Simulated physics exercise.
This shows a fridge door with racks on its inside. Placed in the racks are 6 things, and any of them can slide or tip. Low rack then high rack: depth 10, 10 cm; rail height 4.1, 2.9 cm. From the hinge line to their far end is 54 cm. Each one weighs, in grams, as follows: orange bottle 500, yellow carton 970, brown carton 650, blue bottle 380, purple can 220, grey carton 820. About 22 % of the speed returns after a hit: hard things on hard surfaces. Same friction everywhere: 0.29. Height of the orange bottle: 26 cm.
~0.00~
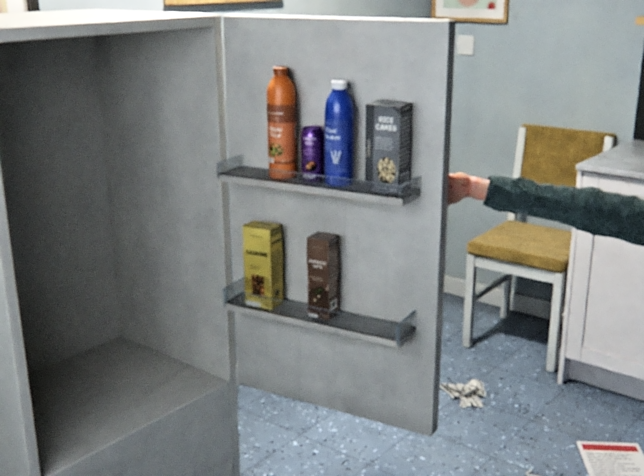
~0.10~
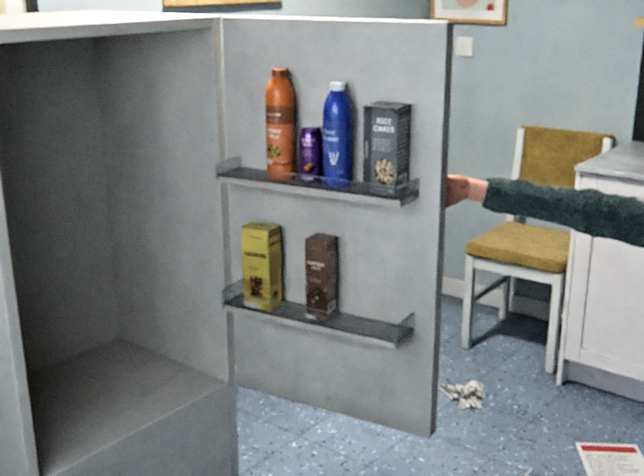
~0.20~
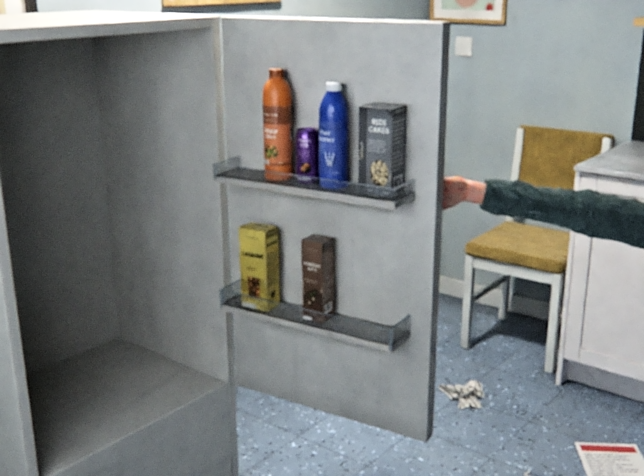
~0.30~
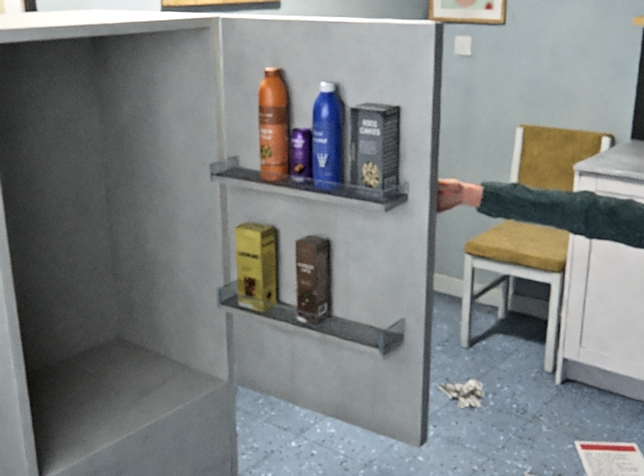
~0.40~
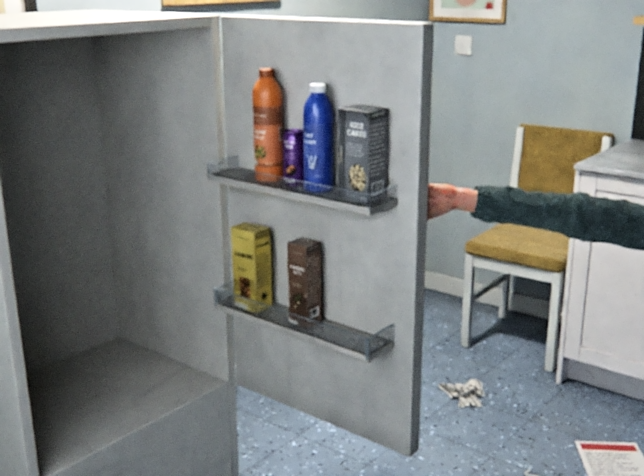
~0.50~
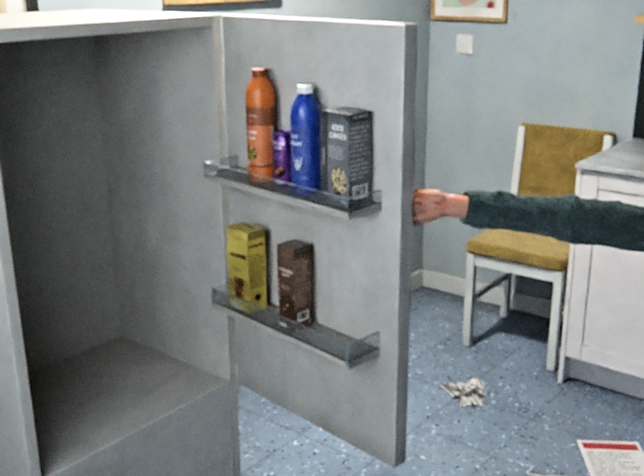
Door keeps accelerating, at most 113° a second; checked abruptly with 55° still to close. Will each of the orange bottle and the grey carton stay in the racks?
Each in turn: The orange bottle stays in the racks; the grey carton does not stay in the racks.
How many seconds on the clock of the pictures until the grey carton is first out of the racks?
Near 1.0 s on the clock.
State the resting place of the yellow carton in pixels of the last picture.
(215, 269), roughly.
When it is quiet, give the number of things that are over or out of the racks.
Total: 3.
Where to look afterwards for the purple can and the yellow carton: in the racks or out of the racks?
The purple can ends in the racks; the yellow carton ends in the racks.
After 1.00 s, door 55° open; grey carton now out of the racks; orange bottle slid 2 cm near (214, 128); blue bottle leaning 23°.
After 1.40 s, door 55° open; brown carton and blue bottle now out of the racks; orange bottle slid 2 cm near (213, 128); purple can slid 2 cm.
After 1.70 s, door 55° open; orange bottle slid 2 cm near (213, 128); purple can slid 2 cm.
At rest (2.1 s), out of the racks, brown carton, blue bottle and grey carton; the other 3 in place, give or take 5 cm. In the last view, orange bottle near (213, 128).
